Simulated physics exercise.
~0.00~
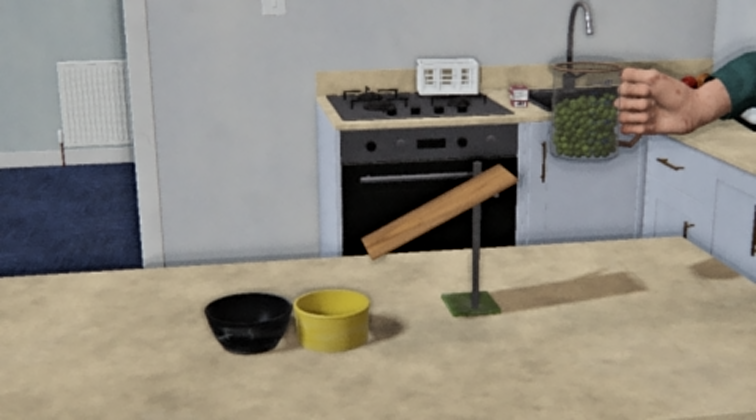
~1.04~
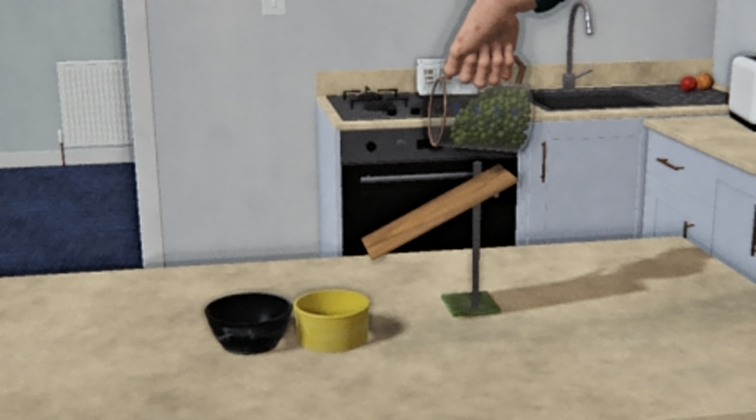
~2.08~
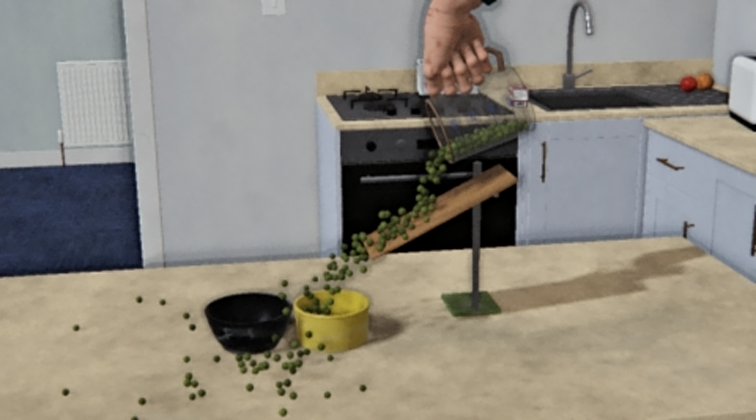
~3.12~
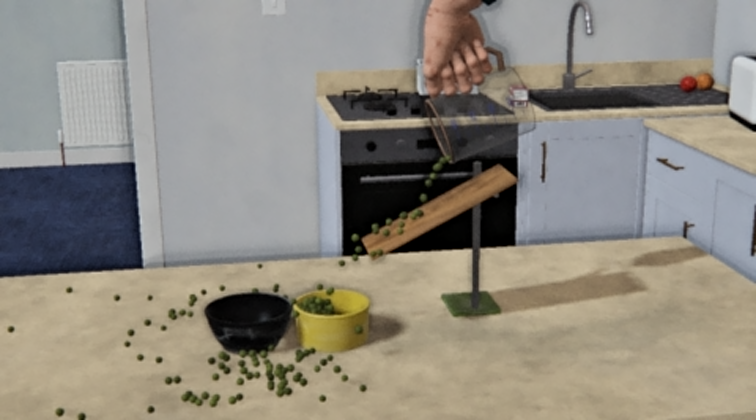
Green olives pouring from a hand-tilted clear jug down a wooden slope, some landing in a yellow dish, many scattering across the counter.
